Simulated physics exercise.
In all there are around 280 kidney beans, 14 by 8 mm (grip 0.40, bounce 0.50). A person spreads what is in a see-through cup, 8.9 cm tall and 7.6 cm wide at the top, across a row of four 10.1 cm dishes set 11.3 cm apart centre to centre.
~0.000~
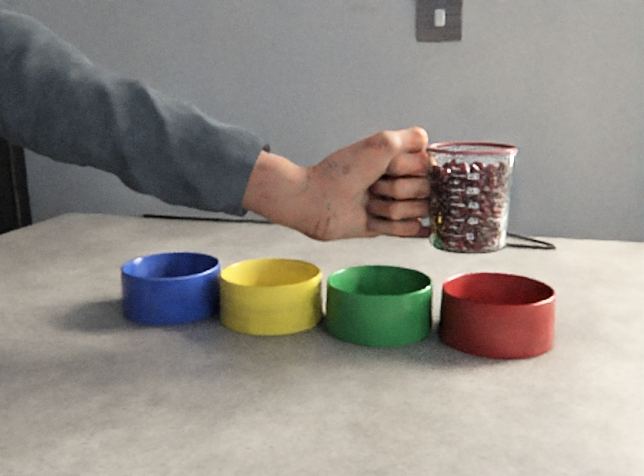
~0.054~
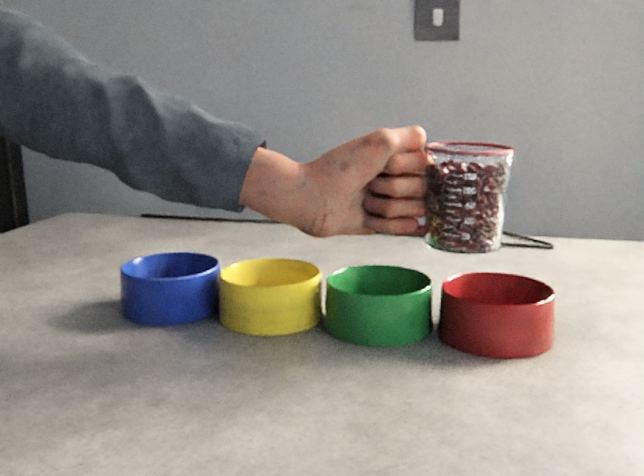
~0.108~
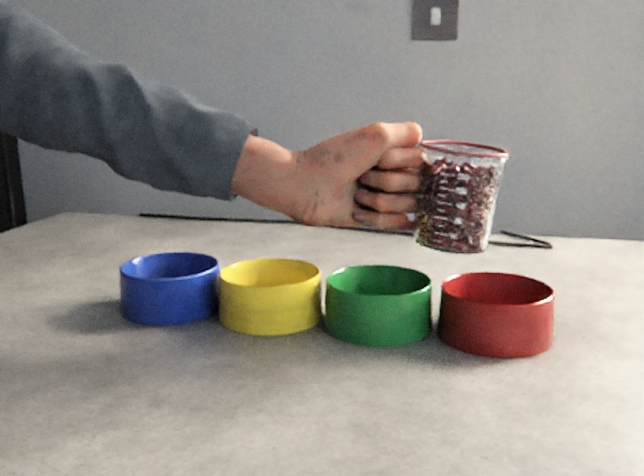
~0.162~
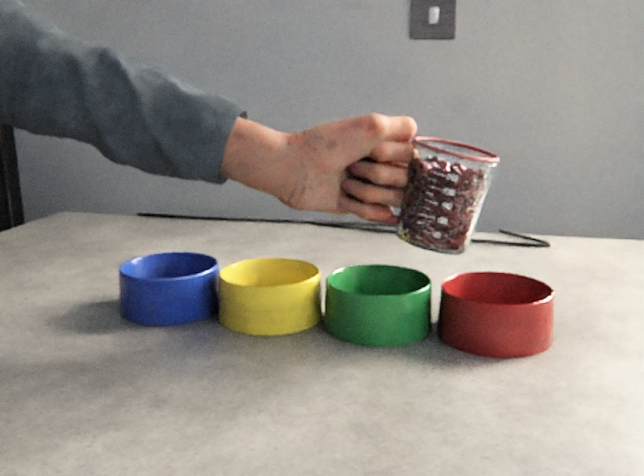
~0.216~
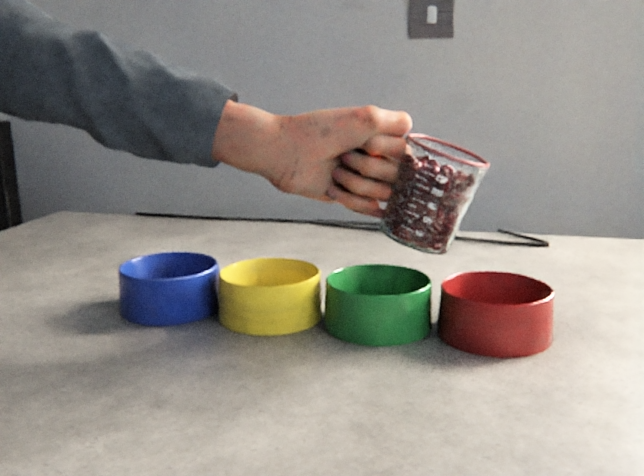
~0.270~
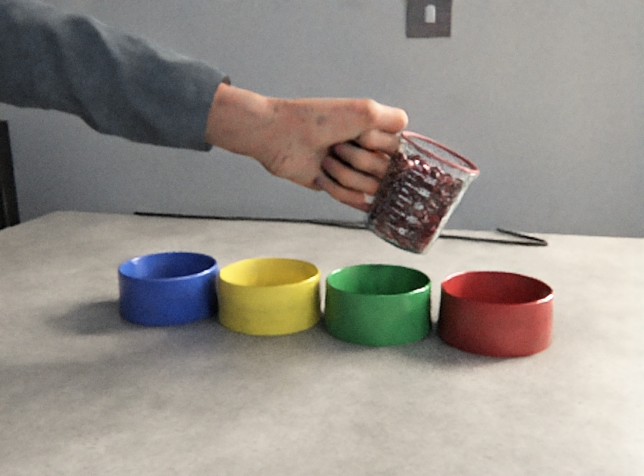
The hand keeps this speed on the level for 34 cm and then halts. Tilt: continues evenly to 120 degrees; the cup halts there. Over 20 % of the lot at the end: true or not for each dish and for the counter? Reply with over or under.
Red dish under, blue dish under, green dish under, yellow dish over, counter under.
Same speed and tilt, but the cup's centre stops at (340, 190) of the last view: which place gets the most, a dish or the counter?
The biggest share ends at green.
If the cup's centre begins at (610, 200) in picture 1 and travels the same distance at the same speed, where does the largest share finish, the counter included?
Largest amount ends at green.
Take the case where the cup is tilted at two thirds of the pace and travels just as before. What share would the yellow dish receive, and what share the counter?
The yellow dish would get 20 and the counter 10.
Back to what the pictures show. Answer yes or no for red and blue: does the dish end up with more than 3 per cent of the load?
Red: False, blue: False.
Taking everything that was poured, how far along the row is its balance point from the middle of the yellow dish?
1 cm to the right.
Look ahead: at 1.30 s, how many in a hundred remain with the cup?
Close to 5 % of the load.
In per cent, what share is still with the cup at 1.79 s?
Roughly 0 per cent of the load.
After 0.89 s, tilt 103 degrees; cup holds 90 %, green 10 %.
After 1.30 s, tilt 120 degrees; cup holds 5 %, green 10 %, yellow 75 %.
Then, at 1.79 s, tilt 120 degrees; cup holds 0 %, green 10 %, yellow 80 %.
At rest (2.3 s), red 0 %, blue 0 %, green 10 %, yellow 80 %, counter 10 %.
